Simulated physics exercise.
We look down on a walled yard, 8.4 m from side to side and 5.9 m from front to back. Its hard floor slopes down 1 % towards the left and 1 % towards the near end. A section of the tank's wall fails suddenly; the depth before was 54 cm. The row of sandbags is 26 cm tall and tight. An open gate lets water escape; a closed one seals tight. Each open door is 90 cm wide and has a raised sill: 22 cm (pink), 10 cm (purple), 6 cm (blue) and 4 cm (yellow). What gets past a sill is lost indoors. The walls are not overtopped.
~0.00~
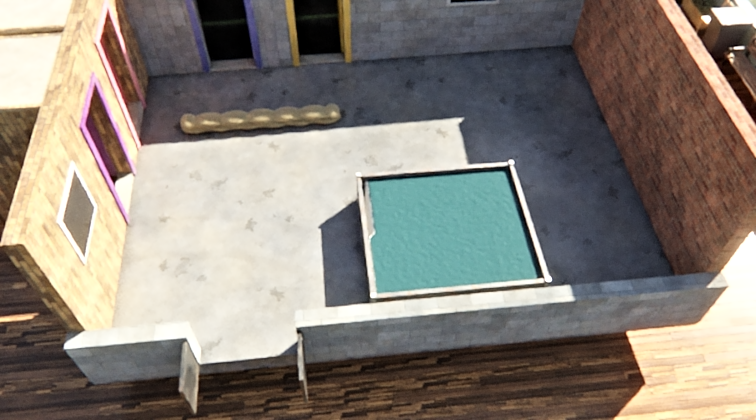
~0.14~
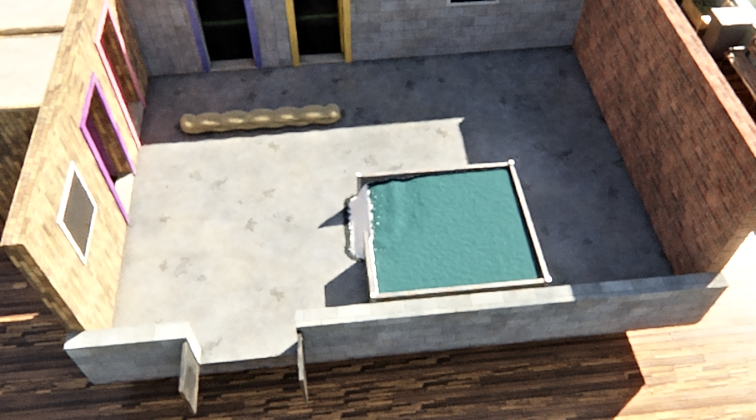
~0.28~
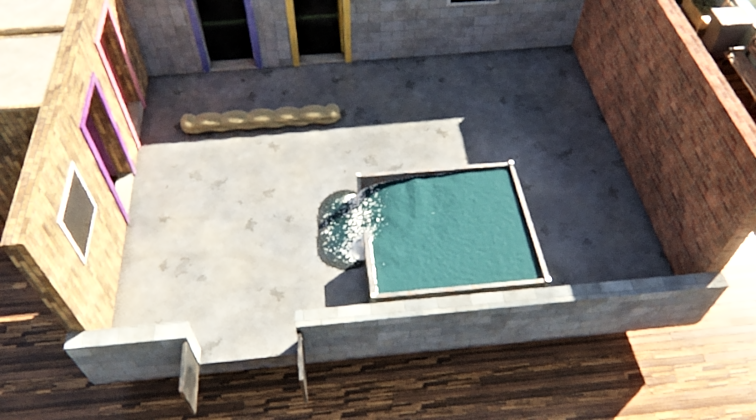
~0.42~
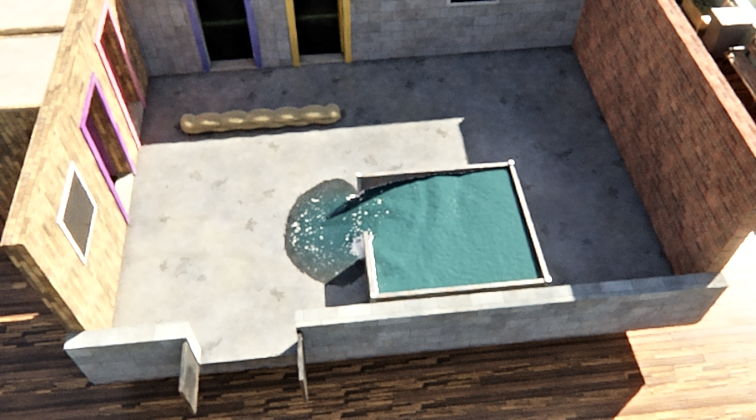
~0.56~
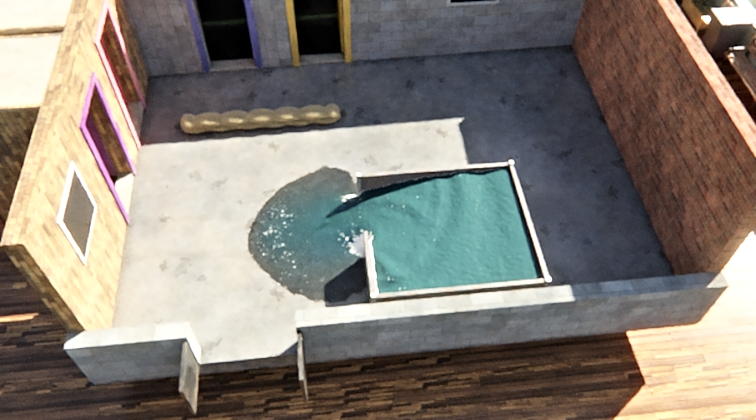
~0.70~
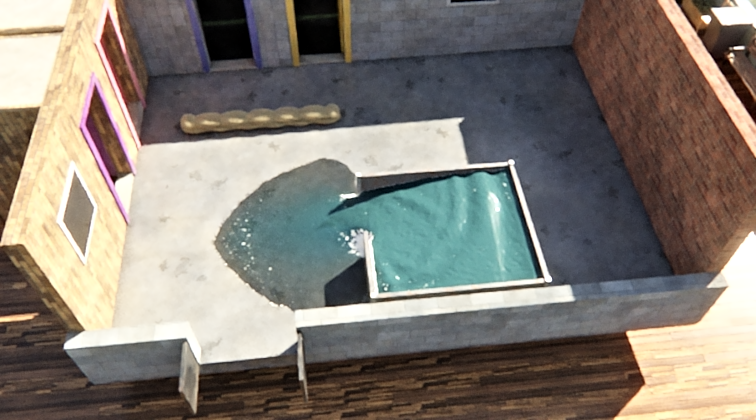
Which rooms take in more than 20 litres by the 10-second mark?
Door by door: At the pink door it stays under the limit; at the purple door it exceeds the limit; at the blue door it does not reach the limit; at the yellow door it keeps below the limit.
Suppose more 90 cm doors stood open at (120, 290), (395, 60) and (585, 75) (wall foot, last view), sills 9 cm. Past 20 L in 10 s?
In turn: Past it, not over, under.
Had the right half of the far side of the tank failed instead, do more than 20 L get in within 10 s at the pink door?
Then: Pink under.
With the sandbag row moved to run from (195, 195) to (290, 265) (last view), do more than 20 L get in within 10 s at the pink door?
Then: Pink under.
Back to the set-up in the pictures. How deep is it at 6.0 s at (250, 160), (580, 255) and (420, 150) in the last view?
In that order: 8, 0 and 0 cm.
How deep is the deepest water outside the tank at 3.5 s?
Up to some 24 cm.
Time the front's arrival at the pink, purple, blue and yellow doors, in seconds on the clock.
Arrival: Pink 2.2 s, purple 1.5 s, blue 3.6 s, yellow 5.0 s.
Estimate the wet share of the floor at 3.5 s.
Some 35 per cent of it.
After 1.4 s water covers 25 % of the floor and is deepest (32 cm) near (352, 221); pink door not reached, purple door not reached, blue door not reached, yellow door not reached.
After 2.2 s water covers 30 % of the floor and is deepest (34 cm) near (108, 357); pink door not reached, purple door 20 cm at the sill, 14 L in, blue door not reached, yellow door not reached.
After 3.5 s water covers 35 % of the floor and is deepest (24 cm) near (108, 357); pink door 15 cm at the sill, 1 L in, purple door 21 cm at the sill, 72 L in, blue door not reached, yellow door not reached.
After 6.0 s water covers 50 % of the floor and is deepest (18 cm) near (108, 357); pink door 9 cm at the sill, 1 L in, purple door 16 cm at the sill, 130 L in, blue door 5 cm at the sill, 0 L in, yellow door 2 cm at the sill, 0 L in.
After 10.0 s water covers 70 % of the floor and is deepest (14 cm) near (108, 357); pink door 8 cm at the sill, 1 L in, purple door 11 cm at the sill, 154 L in, blue door 4 cm at the sill, 1 L in, yellow door 2 cm at the sill, 0 L in.
